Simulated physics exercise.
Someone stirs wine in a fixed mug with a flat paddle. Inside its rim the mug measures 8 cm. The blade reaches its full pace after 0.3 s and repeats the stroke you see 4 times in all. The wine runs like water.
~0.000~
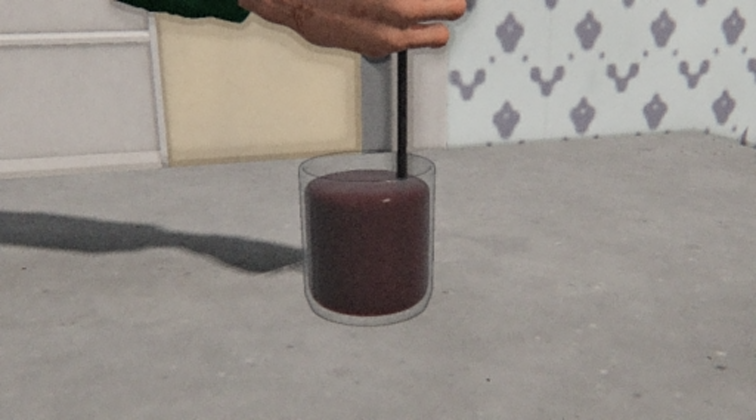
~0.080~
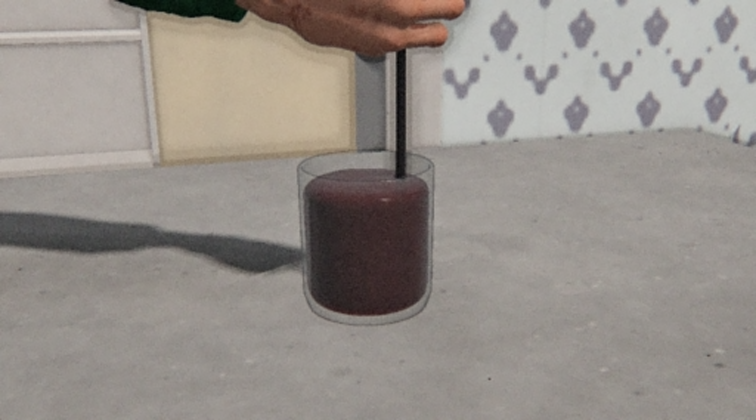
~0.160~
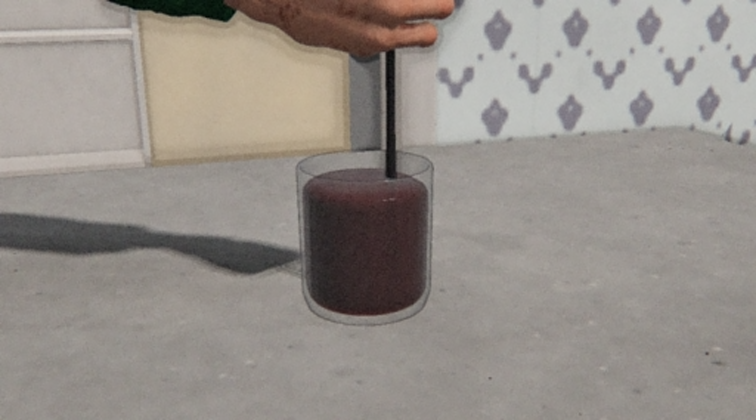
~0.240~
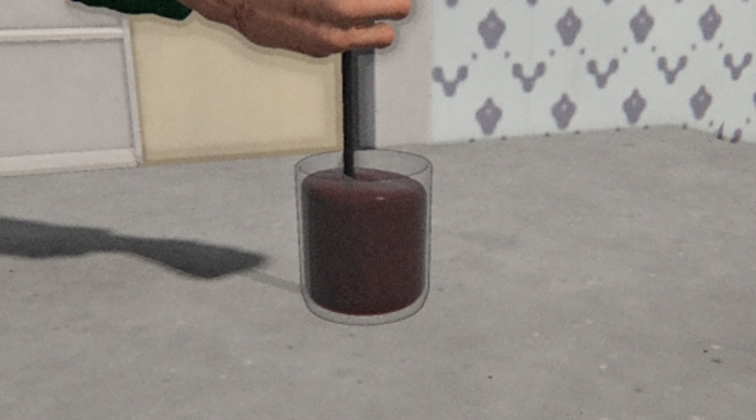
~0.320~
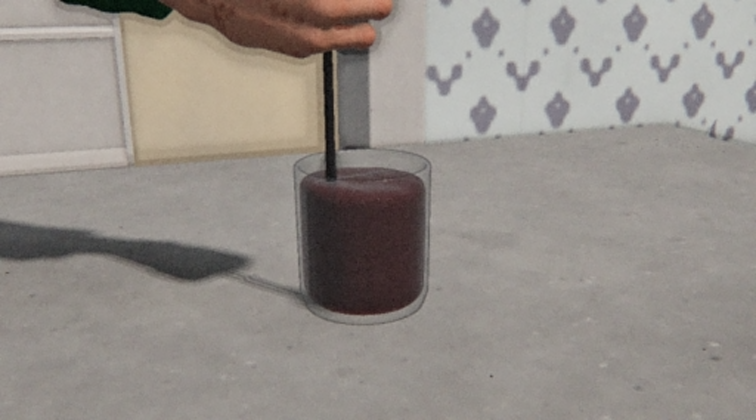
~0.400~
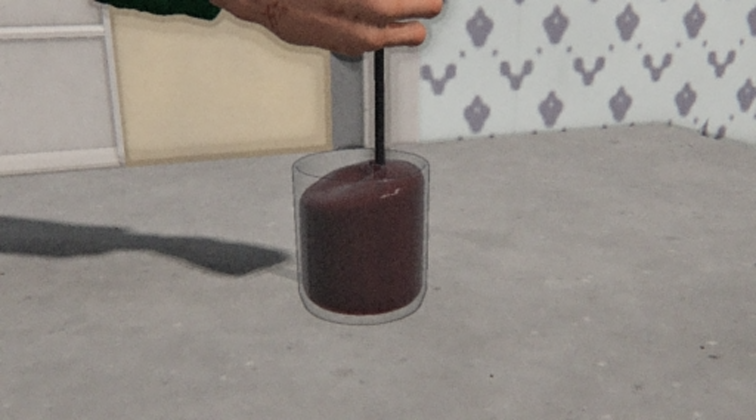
A hand holding a thin black stick in a clear glass of dark red liquid moved it left across the glass, then back right, and the liquid's surface tilted, higher on the right.
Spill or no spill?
The mug slops over.
After 0.68 s 0 ml is over the rim.
After 0.96 s 2 ml is over the rim.
After 1.24 s 7 ml is over the rim.
After 1.52 s 8 ml is over the rim.
In the end 8 ml is over the rim.
